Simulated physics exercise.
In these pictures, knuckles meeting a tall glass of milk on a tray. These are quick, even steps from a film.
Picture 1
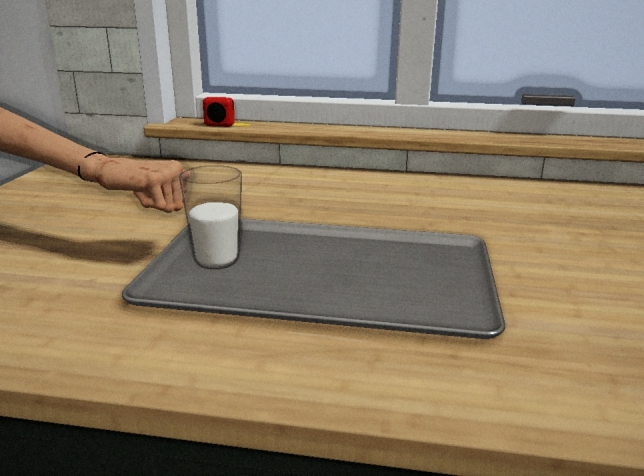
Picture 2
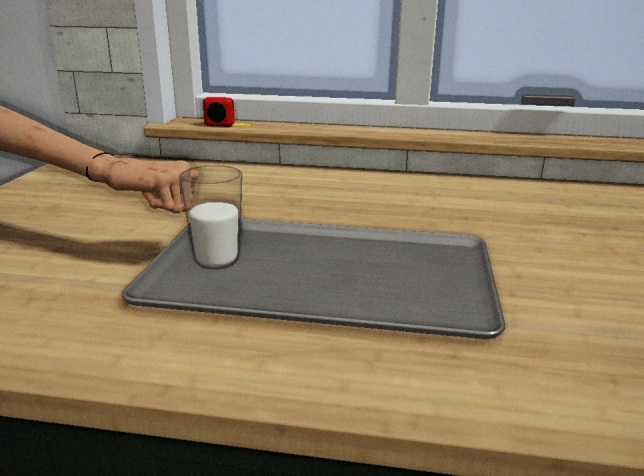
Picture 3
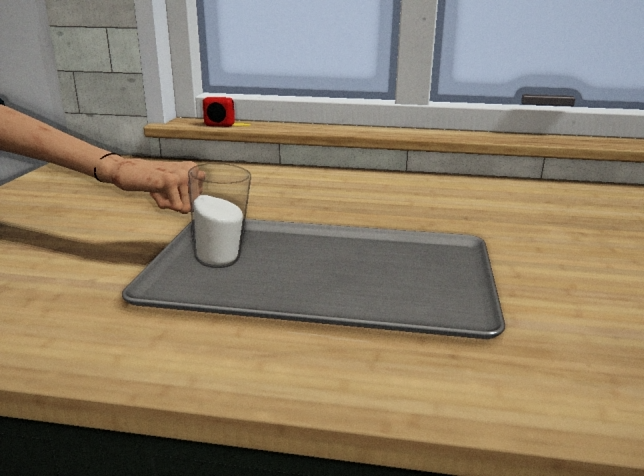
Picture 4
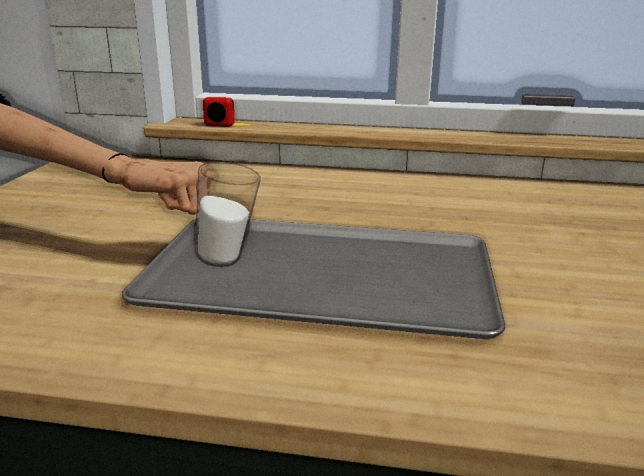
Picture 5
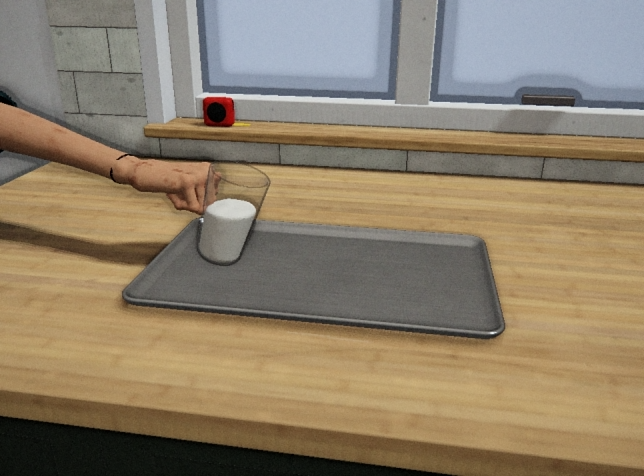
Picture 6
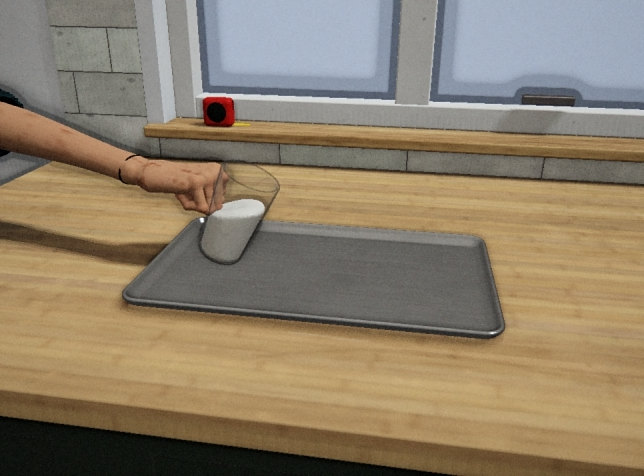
A hand reaching in from the left presses its knuckles against a tall glass of milk on a gray tray, and the glass slides slightly right while leaning steadily further to the right, the milk shifting inside.
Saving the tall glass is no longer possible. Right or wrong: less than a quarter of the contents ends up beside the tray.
Wrong.
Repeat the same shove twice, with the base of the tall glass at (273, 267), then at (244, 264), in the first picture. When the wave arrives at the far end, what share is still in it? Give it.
First spot: Roughly 70 per cent; second spot: Roughly 60 per cent.
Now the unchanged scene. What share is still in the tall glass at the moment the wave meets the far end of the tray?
About 45 %.
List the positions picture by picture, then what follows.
In the first frame, tilt 0°; right rim (239, 177); surface from (192, 208) to (238, 211); the tray's far rim is at (492, 279); the tray is clear ahead.
In the second frame, tilt 0°; right rim (239, 177); surface from (192, 207) to (238, 211).
In the third frame, tilt 6°; right rim (248, 179); surface from (196, 196) to (242, 213).
In the fourth frame, tilt 12°; right rim (258, 182); surface from (203, 197) to (249, 213).
In the fifth frame, tilt 18°; right rim (268, 185); surface from (207, 206) to (256, 209).
In the sixth frame, tilt 24°; right rim (277, 190); surface from (213, 211) to (266, 206).
A moment on, the tall glass is falling and 100 per cent is in the glass, 0 on the tray and 0 above or beyond its rim.
Next, the tall glass lies on its side and 100 per cent is in the glass, 0 on the tray and 0 above or beyond its rim.
Then the tall glass lies on its side and 61 per cent is in the glass, 32 on the tray and 7 above or beyond its rim.
Later the tall glass lies on its side and 28 per cent is in the glass, 47 on the tray and 25 above or beyond its rim.
In the end 62 per cent is held by tray and glass, 38 is off the tray.
